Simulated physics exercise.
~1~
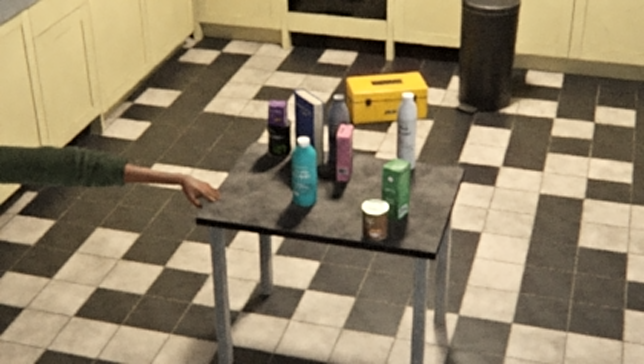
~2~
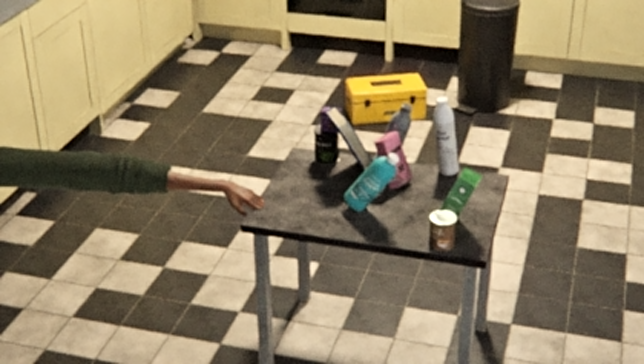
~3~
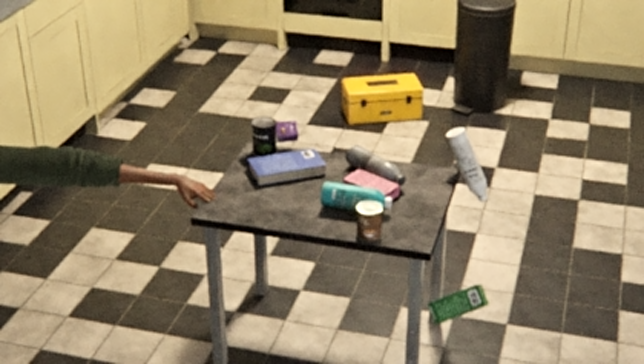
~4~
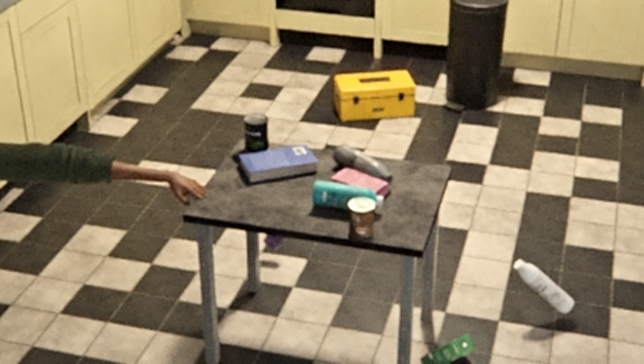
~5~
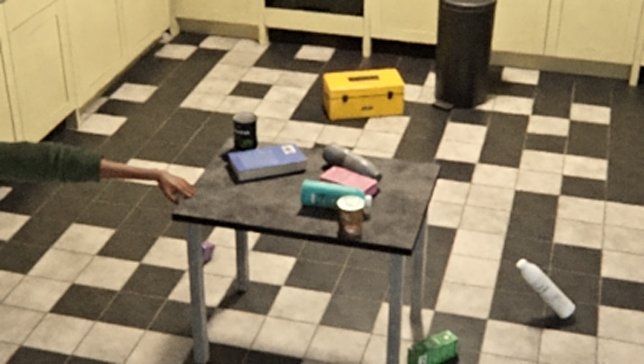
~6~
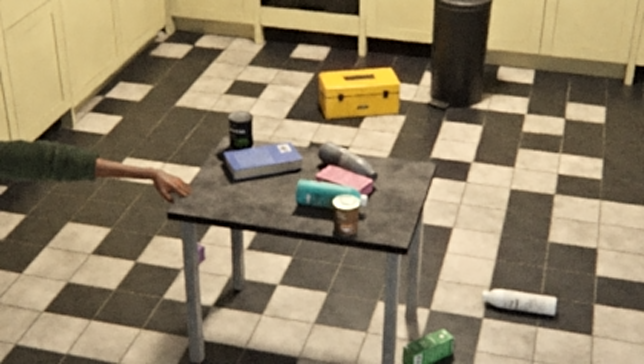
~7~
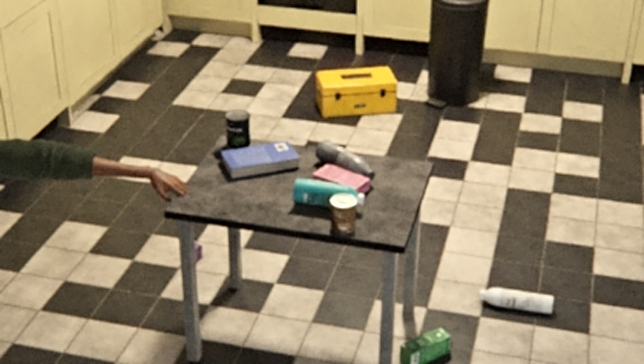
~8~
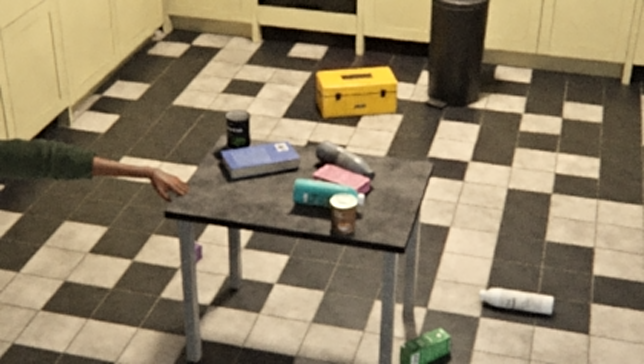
Small table jerked right and back beside an outstretched hand, toppling bottles and a book, with three items ending on the checkered floor.
